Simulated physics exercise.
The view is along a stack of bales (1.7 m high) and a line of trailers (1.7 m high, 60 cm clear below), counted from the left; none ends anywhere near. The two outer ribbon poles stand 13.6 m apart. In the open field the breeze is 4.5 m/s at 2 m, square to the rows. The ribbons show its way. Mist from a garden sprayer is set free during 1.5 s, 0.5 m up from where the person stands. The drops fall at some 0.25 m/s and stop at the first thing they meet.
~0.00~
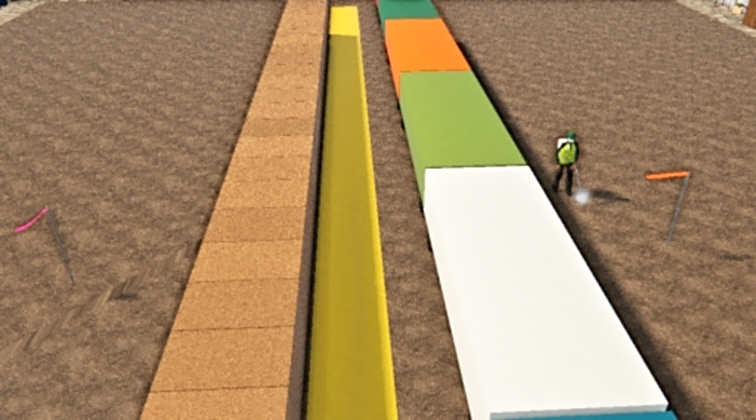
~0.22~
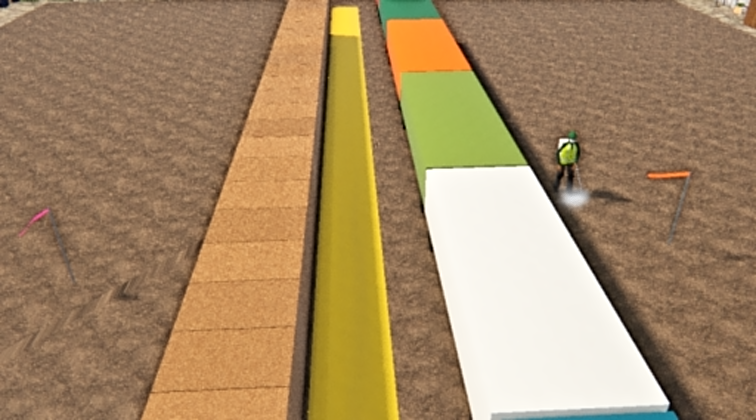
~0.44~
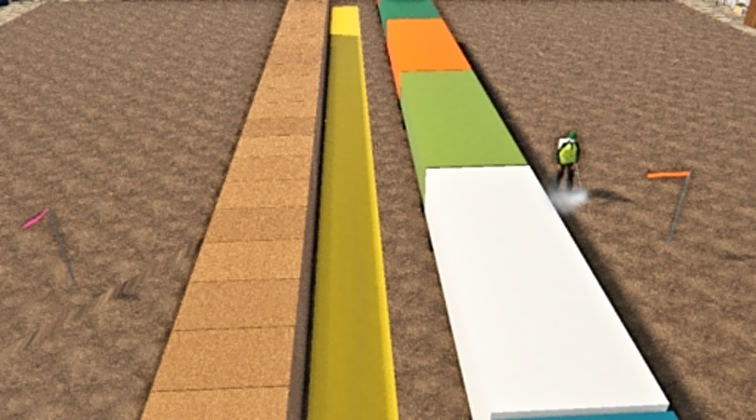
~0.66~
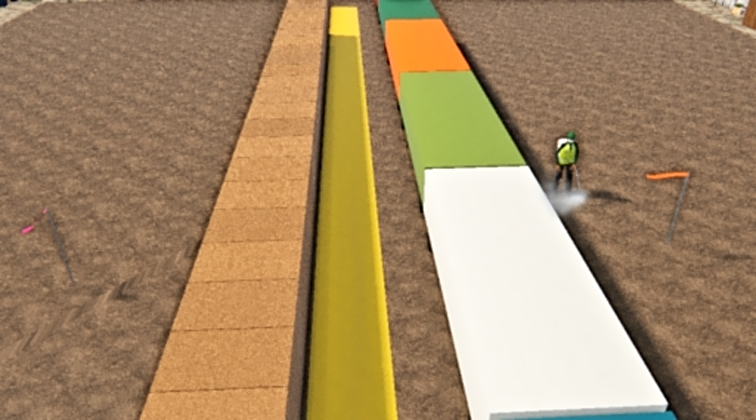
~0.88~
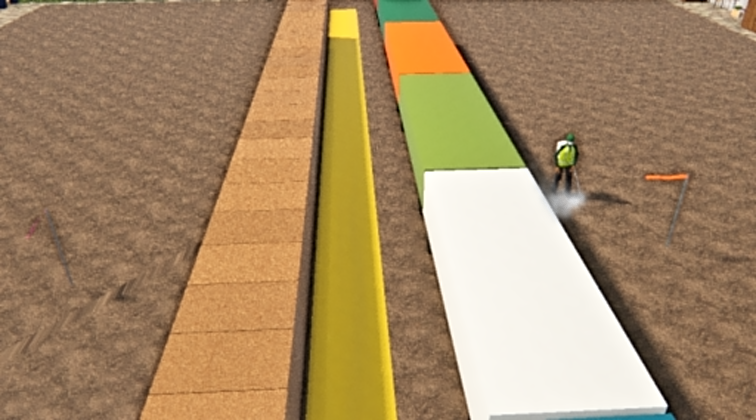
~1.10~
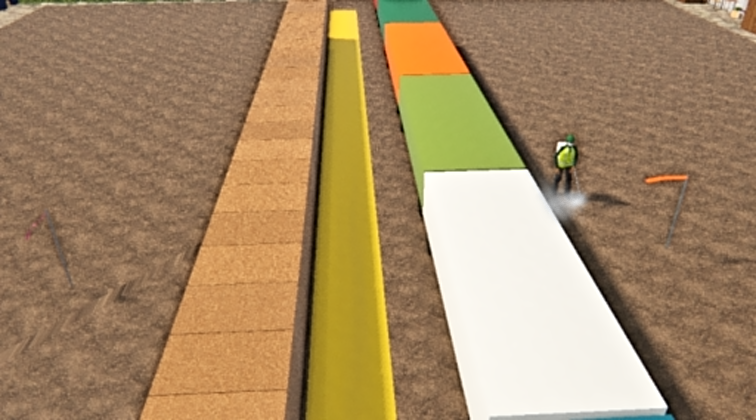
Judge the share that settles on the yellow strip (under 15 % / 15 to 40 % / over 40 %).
On the yellow strip: Under 15 %.
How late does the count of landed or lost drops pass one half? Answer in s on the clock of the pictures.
At about 2.2 s.
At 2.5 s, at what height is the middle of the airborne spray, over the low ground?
Roughly 0.2 m up.
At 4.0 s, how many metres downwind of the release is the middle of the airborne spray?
Roughly 6.5 m.
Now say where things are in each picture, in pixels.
The left ribbon ends at (16, 230), leaning 60 degrees to the left, the spray in the air spans x = 575 to 585 around y = 195 and it comes from (580, 193), in the first frame.
The right ribbon ends at (649, 176), leaning 90 degrees to the left, the spray in the air spans x = 565 to 585 around y = 195 and the yellow one passes (350, 254), in the second frame.
The left ribbon ends at (21, 232), leaning 55 degrees to the left, the spray in the air spans x = 550 to 585 around y = 195 and the top of the line of trailers crosses (473, 156), in the third frame.
The right ribbon ends at (647, 176), leaning 85 degrees to the left, the spray in the air spans x = 545 to 580 around y = 195 and the yellow one passes (348, 200), in the fourth frame.
The spray in the air spans x = 540 to 580 around y = 200, in the fifth frame.
The right ribbon ends at (647, 181), leaning 85 degrees to the left, the spray in the air spans x = 540 to 580 around y = 200 and the top of the stack of bales crosses (270, 166), in the sixth frame.
After 2.5 s, 58 % is no longer flying here, and 0 % lies on the yellow strip; the middle of what still flies is 0.3 m above the low ground, near (482, 210).
After 4.0 s, 83 % is no longer flying here, and 2 % lies on the yellow strip; the middle of what still flies is 1.4 m above the low ground, near (326, 176).
After 8.0 s, 89 % is no longer flying here, and 5 % lies on the yellow strip.
After 20.0 s, 100 % is no longer flying here, and 5 % lies on the yellow strip.
After 45.0 s, 100 % is no longer flying here, and 5 % lies on the yellow strip.
